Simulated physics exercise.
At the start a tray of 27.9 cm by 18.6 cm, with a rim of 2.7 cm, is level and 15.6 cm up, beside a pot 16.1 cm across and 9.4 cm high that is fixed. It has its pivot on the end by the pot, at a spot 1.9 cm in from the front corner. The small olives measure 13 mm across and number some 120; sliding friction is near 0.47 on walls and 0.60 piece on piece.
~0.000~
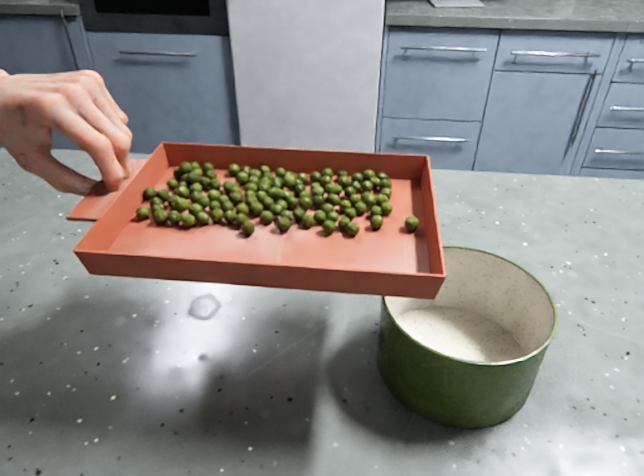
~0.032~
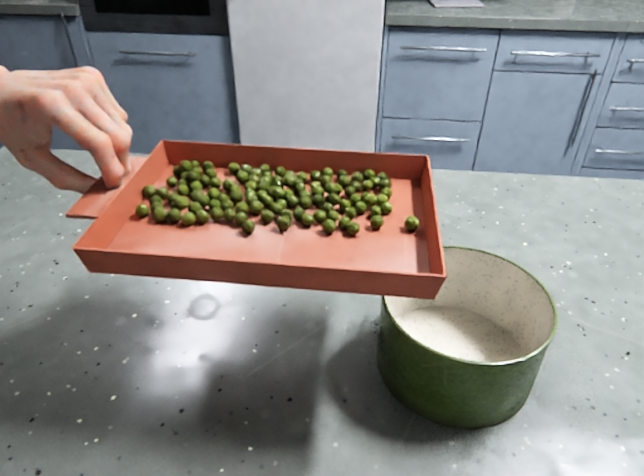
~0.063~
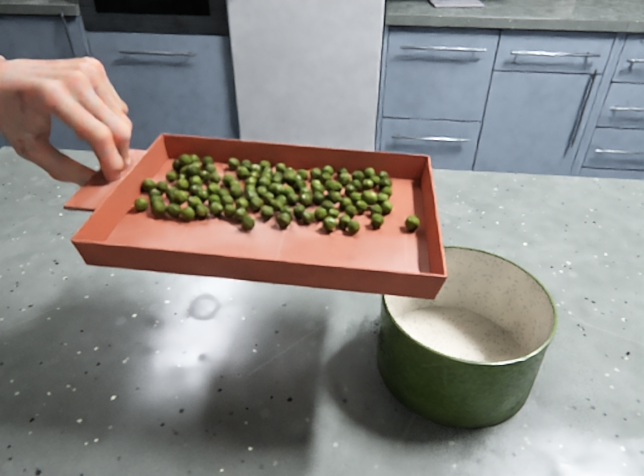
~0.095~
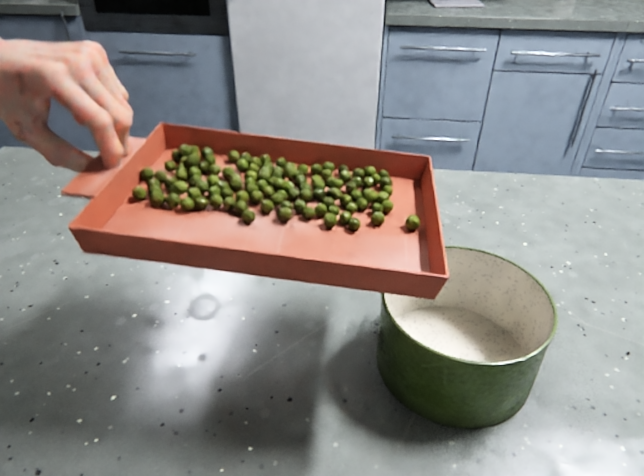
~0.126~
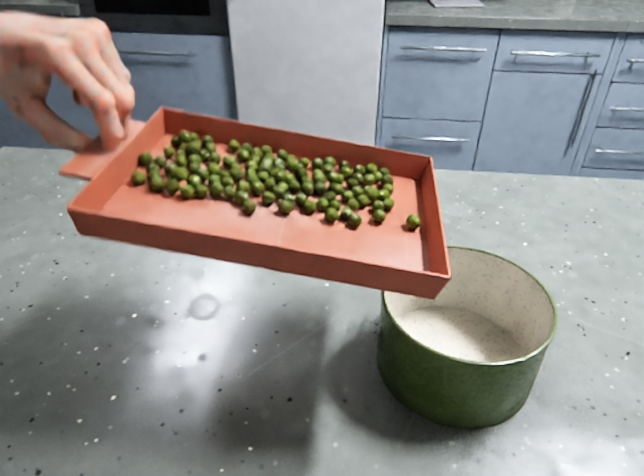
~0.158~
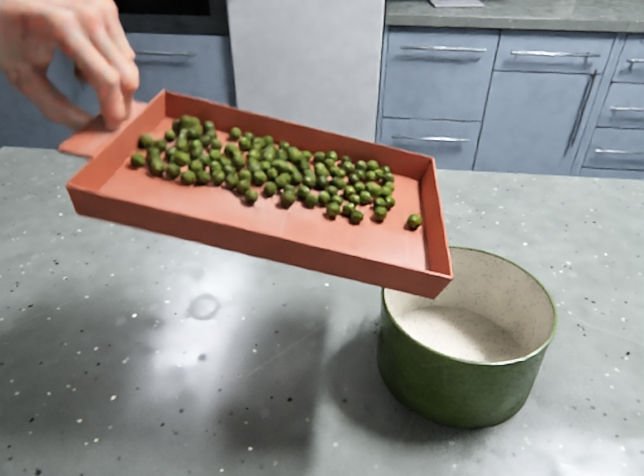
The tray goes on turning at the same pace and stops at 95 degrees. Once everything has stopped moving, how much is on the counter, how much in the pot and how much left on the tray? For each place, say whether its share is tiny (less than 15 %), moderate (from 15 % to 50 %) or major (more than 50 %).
In the end counter: My guess is a sizable share of the pieces; pot: My guess is the majority of the pieces; tray: My guess is a mere handful of the pieces.
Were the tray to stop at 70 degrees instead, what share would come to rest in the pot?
That would give about 30 per cent.
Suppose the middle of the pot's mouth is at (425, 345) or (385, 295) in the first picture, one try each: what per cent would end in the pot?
First try around 25 %, second around 5 %.
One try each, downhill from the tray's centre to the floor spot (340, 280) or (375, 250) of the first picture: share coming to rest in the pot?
Near 0 and 50 per cent, in that order.
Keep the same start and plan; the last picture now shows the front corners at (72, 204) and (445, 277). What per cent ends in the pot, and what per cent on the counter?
The pot gets 35 and the counter 65.
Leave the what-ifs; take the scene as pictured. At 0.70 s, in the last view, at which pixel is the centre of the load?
Expected load position: Near (433, 201).
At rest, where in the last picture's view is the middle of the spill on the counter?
At rest, its centre lies at about (508, 297).
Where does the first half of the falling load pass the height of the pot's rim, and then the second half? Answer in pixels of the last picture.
(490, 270) or so first, later (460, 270).
Then, at 0.48 s, tilt 52 degrees; the tray holds 100 %, the pot 0 %.
After 0.70 s, tilt 80 degrees; the tray holds 90 %, the pot 5 %.
After 1.03 s, tilt 95 degrees; the tray holds 30 %, the pot 50 %.
By 2.1 s all is still; counter 25 %, pot 75 %, tray 0 %.
